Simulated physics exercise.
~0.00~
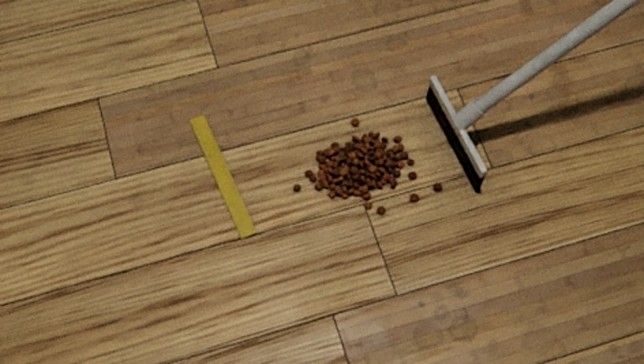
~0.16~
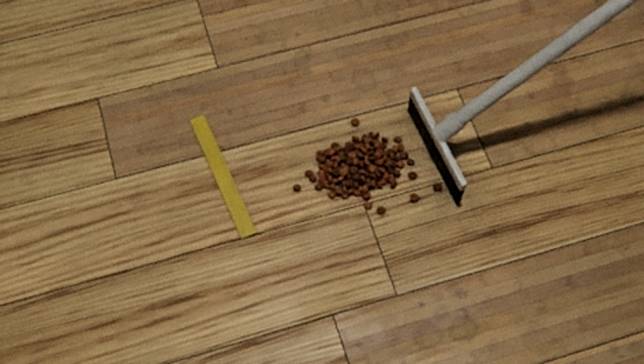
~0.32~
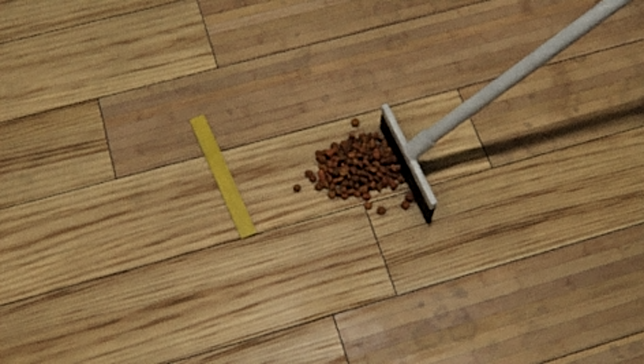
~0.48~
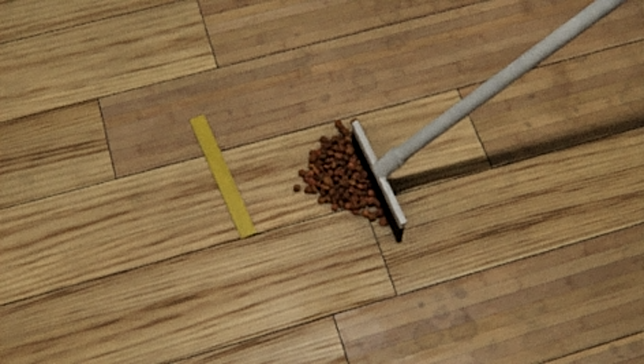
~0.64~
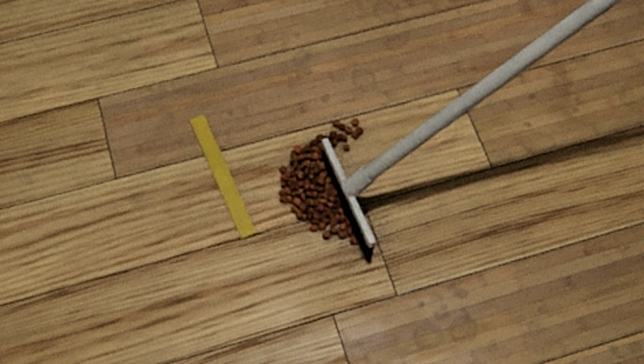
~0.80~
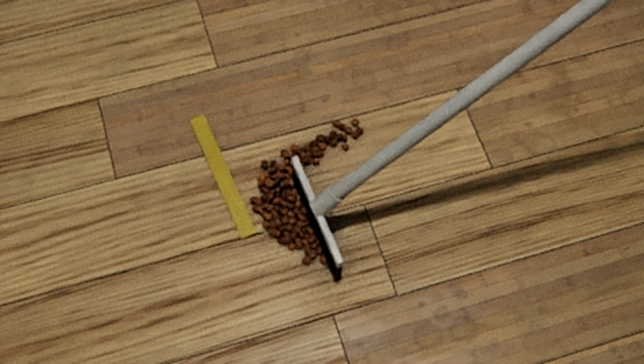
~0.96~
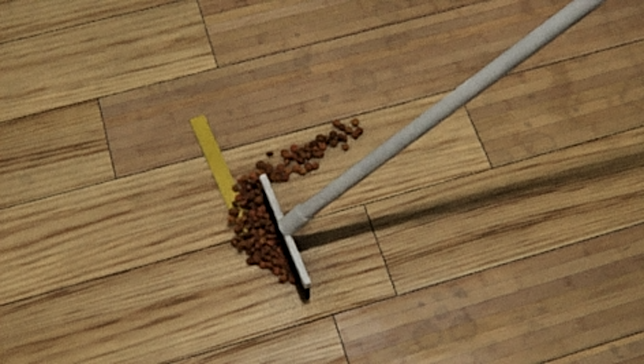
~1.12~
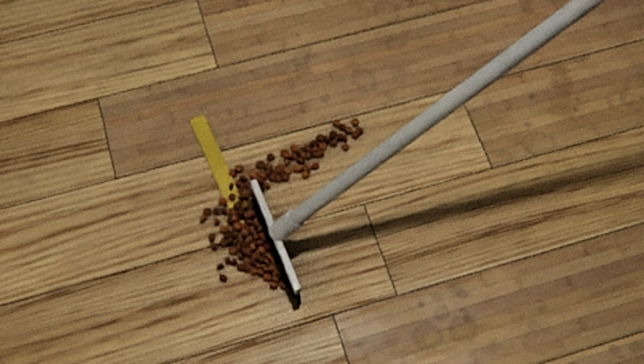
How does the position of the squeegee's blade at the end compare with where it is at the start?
At the start the blade is to the right of the kibble pile, well away from the yellow strip. By the end it is farther left and lower, close to the lower end of the strip.
